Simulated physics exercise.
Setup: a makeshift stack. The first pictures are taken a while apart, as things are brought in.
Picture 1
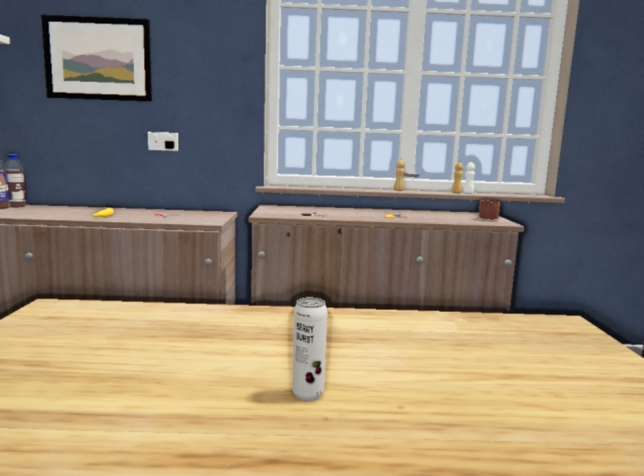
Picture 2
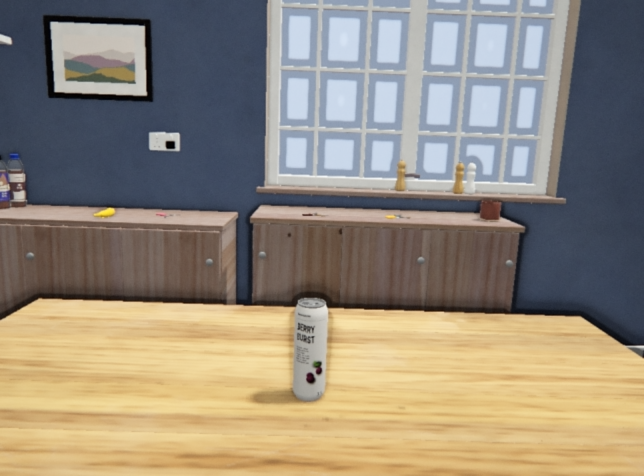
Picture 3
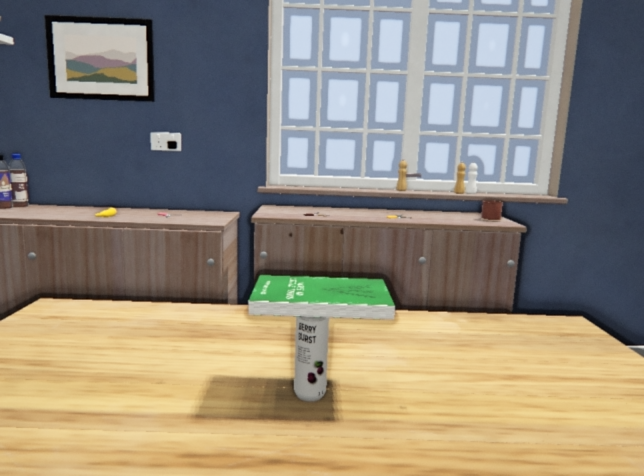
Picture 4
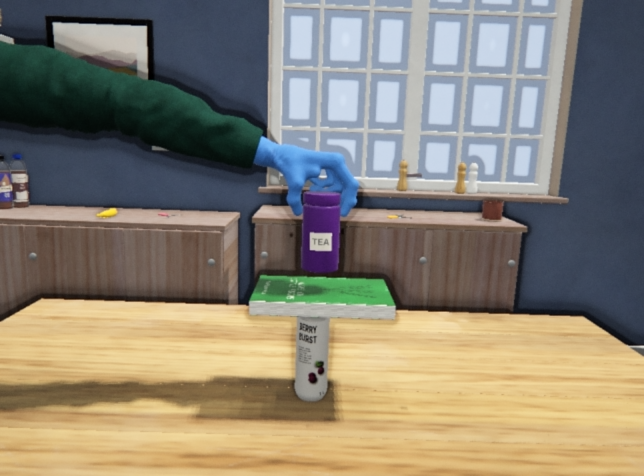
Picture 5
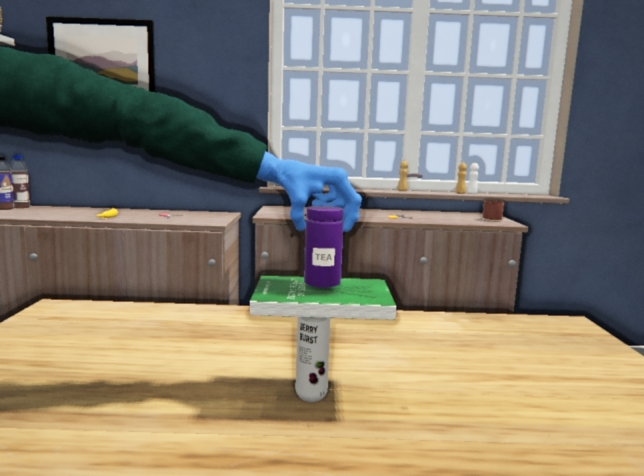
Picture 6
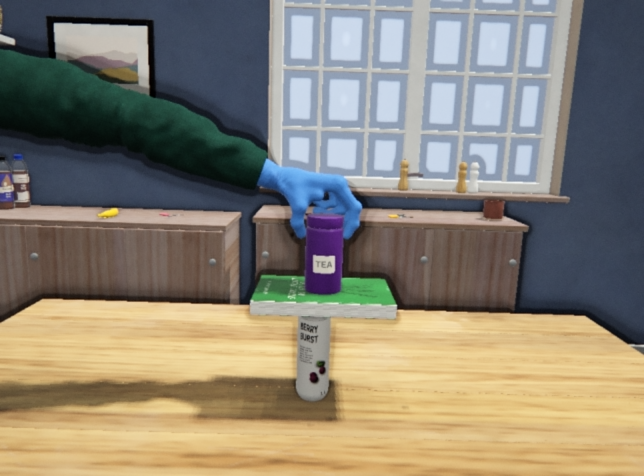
Blue-gloved hand lowering a purple tea jar onto a green book resting on top of a white can on a wooden table.
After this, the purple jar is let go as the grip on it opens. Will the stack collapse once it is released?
No: Stays in place.
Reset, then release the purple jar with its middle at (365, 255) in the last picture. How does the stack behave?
After that, it tumbles down.
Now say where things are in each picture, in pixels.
In the first picture, the last thing is not in view yet; white can (309, 349).
In the second picture, the last thing is not in view yet; white can (310, 350).
In the third picture, the last thing is not in view yet; white can (311, 350).
In the fourth picture, still above its spot; purple jar (321, 231); white can (312, 350).
In the fifth picture, still above its spot; purple jar (324, 246); white can (313, 350).
In the sixth picture, in place under the hand; purple jar (324, 253); white can (313, 349).
Then, 0.70 s past the last view, nothing moves.
Then, 1.70 s past the last view, purple jar resting near (324, 254).
Finally, all 3 still in place. Final places as the last picture's camera would see them, purple jar near (325, 254). The stack keeps its balance.
